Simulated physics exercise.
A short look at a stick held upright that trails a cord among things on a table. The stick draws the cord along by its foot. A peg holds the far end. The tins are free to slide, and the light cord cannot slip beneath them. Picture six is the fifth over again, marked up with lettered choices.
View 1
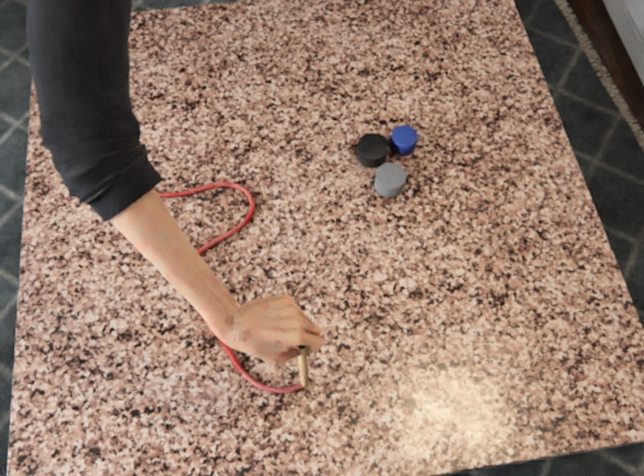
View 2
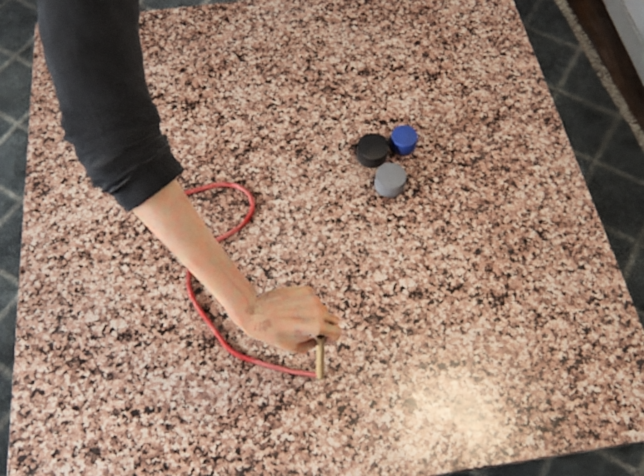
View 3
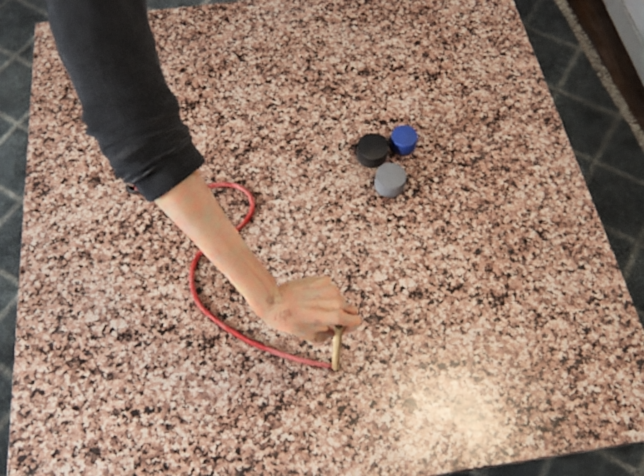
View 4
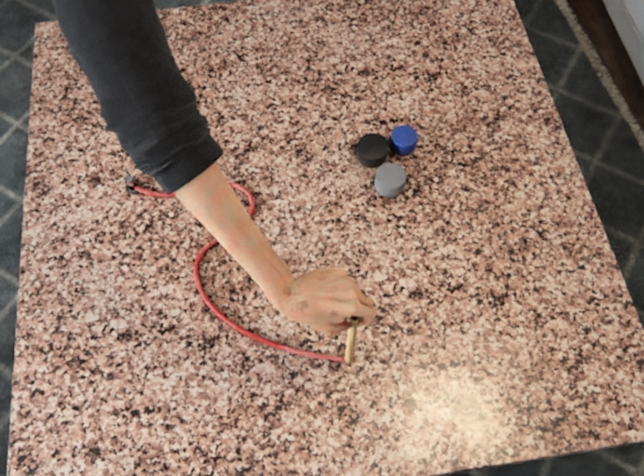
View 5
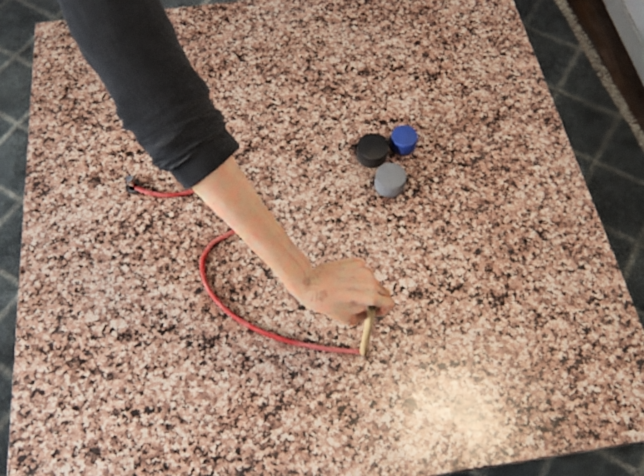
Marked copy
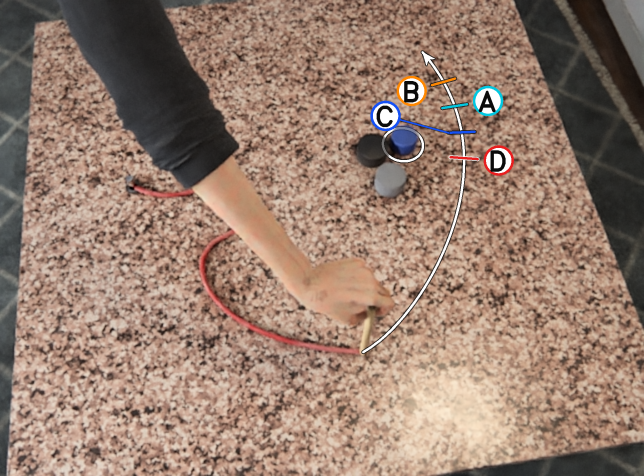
On a speckled tabletop, a hand held a short stick upright and drew its foot steadily to the right and slightly away, trailing a curving red cord, while the black, blue and grey tins stayed still.
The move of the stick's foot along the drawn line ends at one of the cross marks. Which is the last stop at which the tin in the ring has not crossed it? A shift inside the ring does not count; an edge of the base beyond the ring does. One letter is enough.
As far as tick B.
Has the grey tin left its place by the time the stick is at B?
Yes.
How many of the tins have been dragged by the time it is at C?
By then, none.
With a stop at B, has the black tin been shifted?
Yes.
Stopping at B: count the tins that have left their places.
Two.
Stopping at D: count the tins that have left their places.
The count is none.
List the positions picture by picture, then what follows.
In the first frame, blue tin (404, 140); black tin (373, 151).
In the second frame, black tin (373, 151); grey tin (390, 180).
In the third frame, blue tin (404, 140).
In the fourth frame, black tin (373, 151); grey tin (390, 180).
In the fifth frame, blue tin (404, 140); peg (131, 183); black tin (373, 151).
On the marked copy, A at (455, 106); B at (444, 82); C at (462, 132); D at (464, 158); the ring at (403, 144); the route from (363, 352) via (462, 192) to (422, 52).
Taking B. A third of the way, foot of the stick (440, 260); blue tin (404, 140).
Two thirds of the way, foot of the stick (464, 159); blue tin (404, 140).
When it is over, foot of the stick (444, 83); black tin (368, 143); grey tin (381, 166); blue tin (404, 140); the blue tin is still in its ring.
As for the rest, A is safe but short; C is safe but short; D is safe but short.
